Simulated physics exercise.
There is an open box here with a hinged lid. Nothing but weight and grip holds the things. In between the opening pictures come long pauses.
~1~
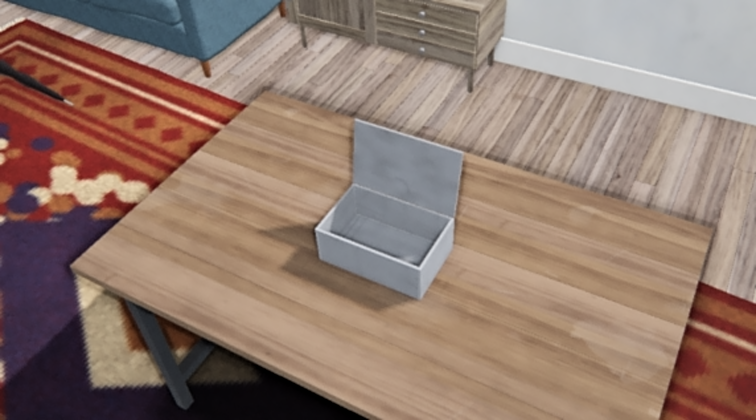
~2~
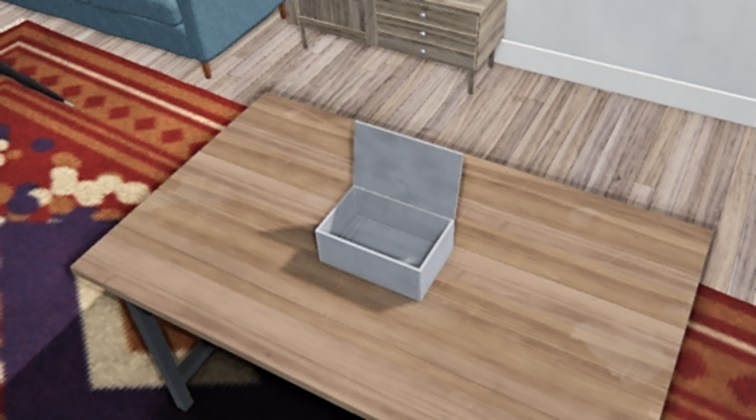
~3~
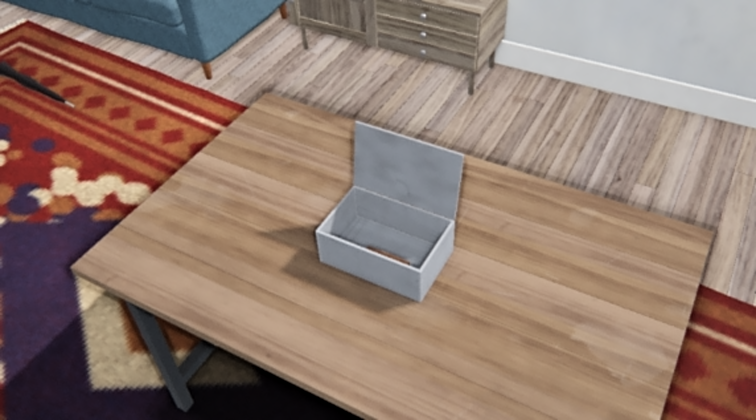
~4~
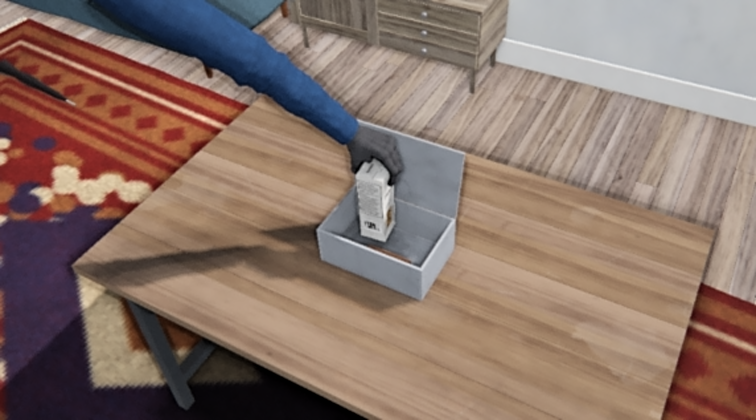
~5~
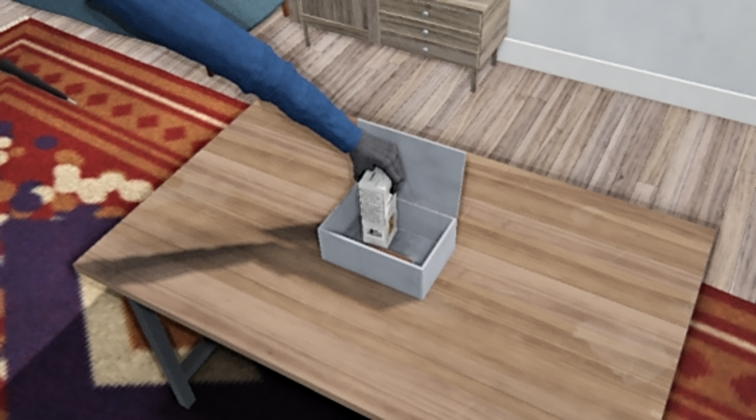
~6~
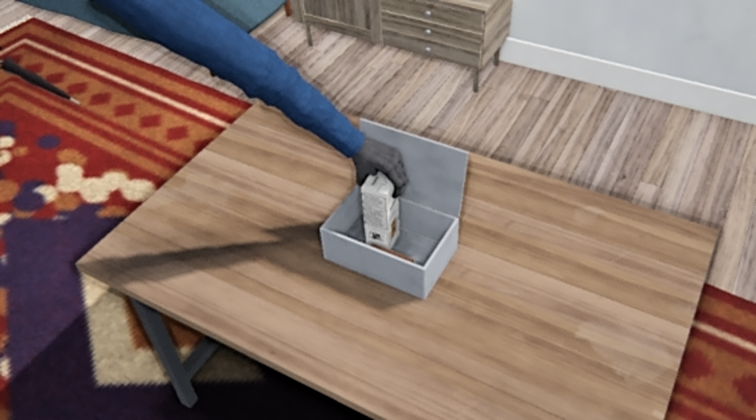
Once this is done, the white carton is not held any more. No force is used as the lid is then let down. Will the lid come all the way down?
Oh look, the lid is propped open.
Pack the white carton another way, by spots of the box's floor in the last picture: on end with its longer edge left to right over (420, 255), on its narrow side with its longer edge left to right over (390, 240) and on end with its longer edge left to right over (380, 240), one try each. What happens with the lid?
1: Open. 2: Closed. 3: Open.
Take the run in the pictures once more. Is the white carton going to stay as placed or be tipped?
The white carton stays as it was set.
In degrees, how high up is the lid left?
Close to 75 degrees.
Then, 0.90 s past the last view, lid starting down.
Then, 1.10 s past the last view, white carton resting near (381, 212).
Then, 1.40 s past the last view, lid 76° above the rim.
Finally, lid 76° above the rim; both still in place. Final places as the last picture's camera would see them, white carton near (381, 212).
